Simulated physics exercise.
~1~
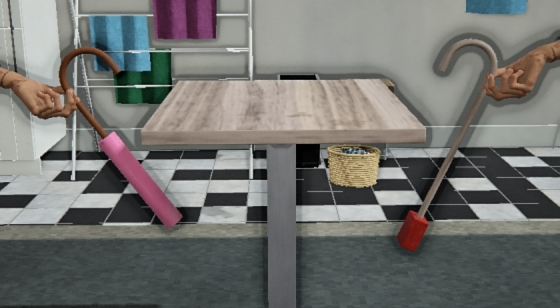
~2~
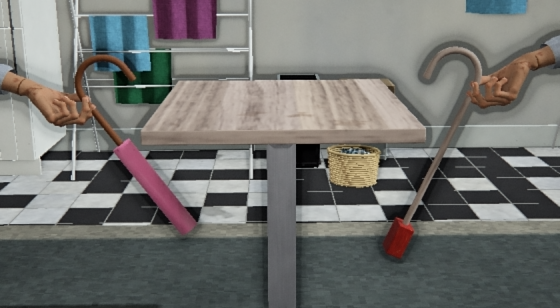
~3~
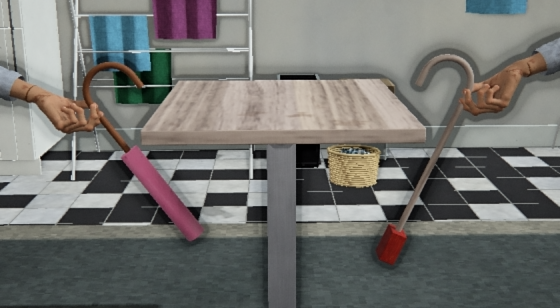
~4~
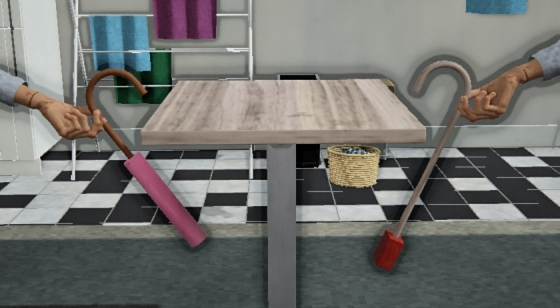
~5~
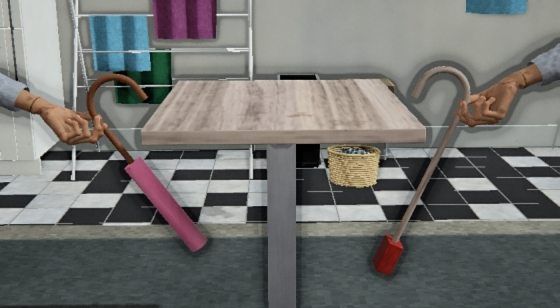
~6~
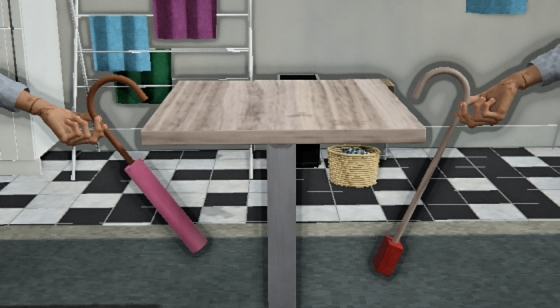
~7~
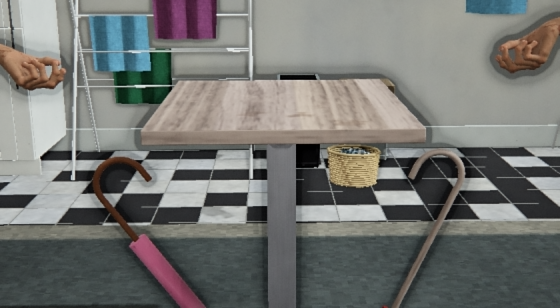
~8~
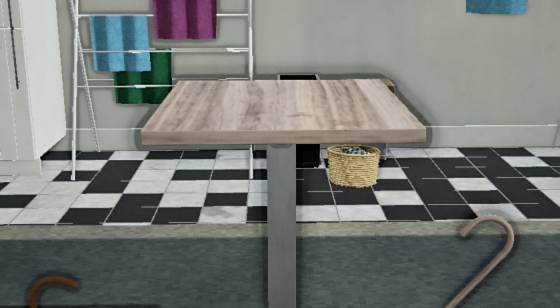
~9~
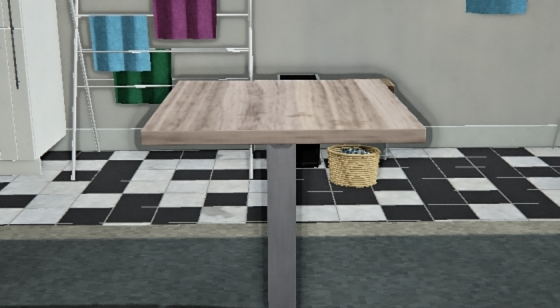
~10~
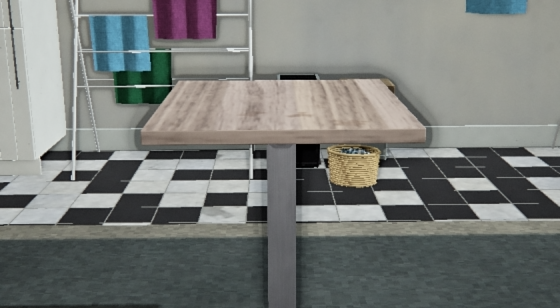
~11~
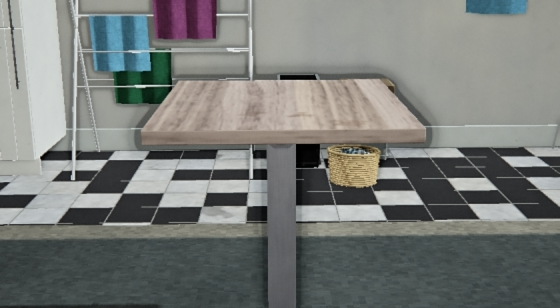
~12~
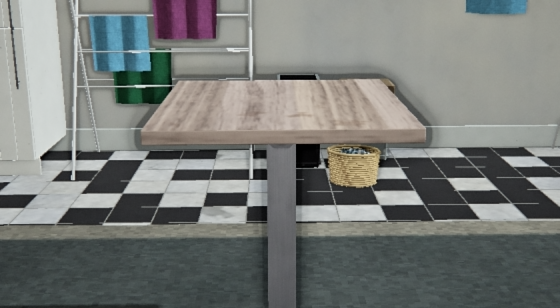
Two hands release a pink umbrella and a red-tipped cane beside a table, and both drop from view.
